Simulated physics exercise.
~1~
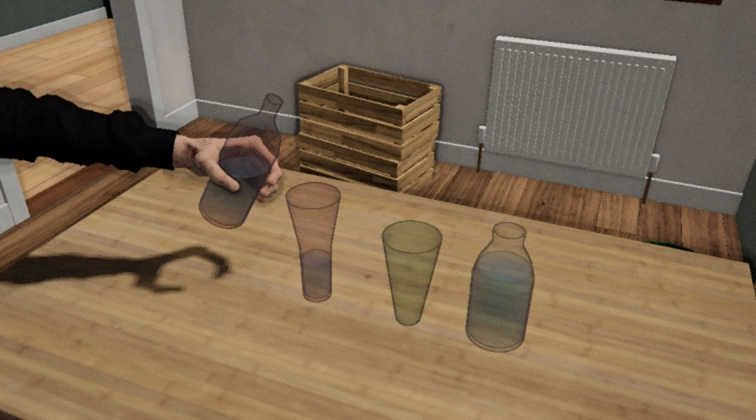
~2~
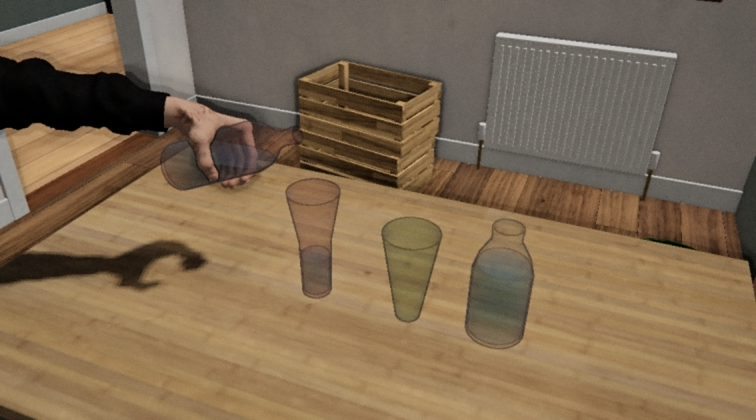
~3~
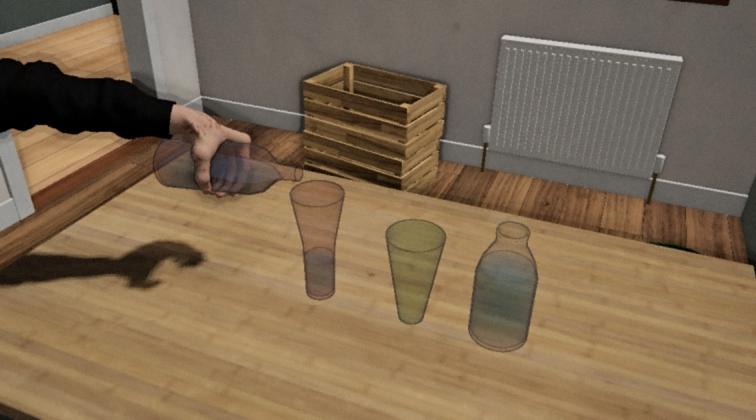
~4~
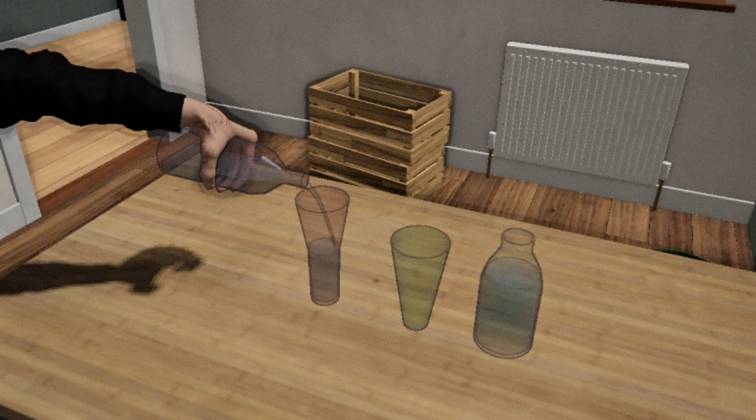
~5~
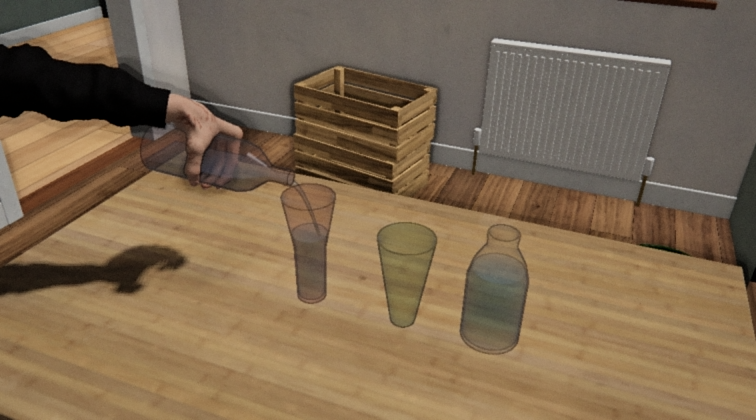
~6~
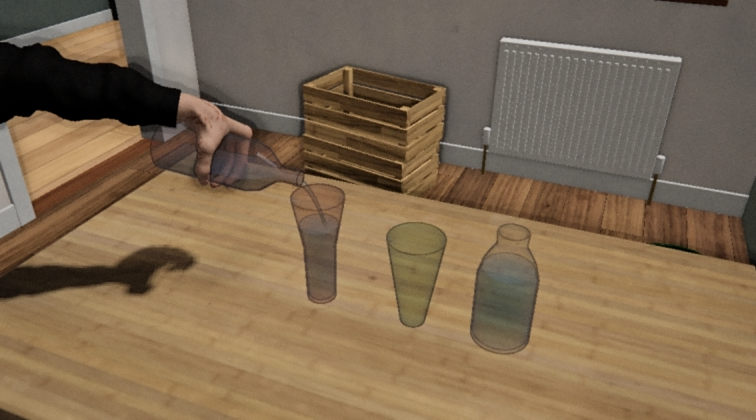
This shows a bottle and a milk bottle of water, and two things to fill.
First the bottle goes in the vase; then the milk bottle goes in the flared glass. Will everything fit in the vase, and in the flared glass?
In the vase some spills out, in the flared glass some spills out.
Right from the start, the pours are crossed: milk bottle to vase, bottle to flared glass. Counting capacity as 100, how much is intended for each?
The first would be asked to take around 180 per cent of its volume, the second around 110 per cent.
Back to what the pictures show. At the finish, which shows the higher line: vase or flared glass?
It finishes higher in the one on the left.
Soon after, the vase is nearly full.
Later, the vase is full to the brim and has run over.
In the end, the vase is full to the brim and has run over; the flared glass is full to the brim and has run over.
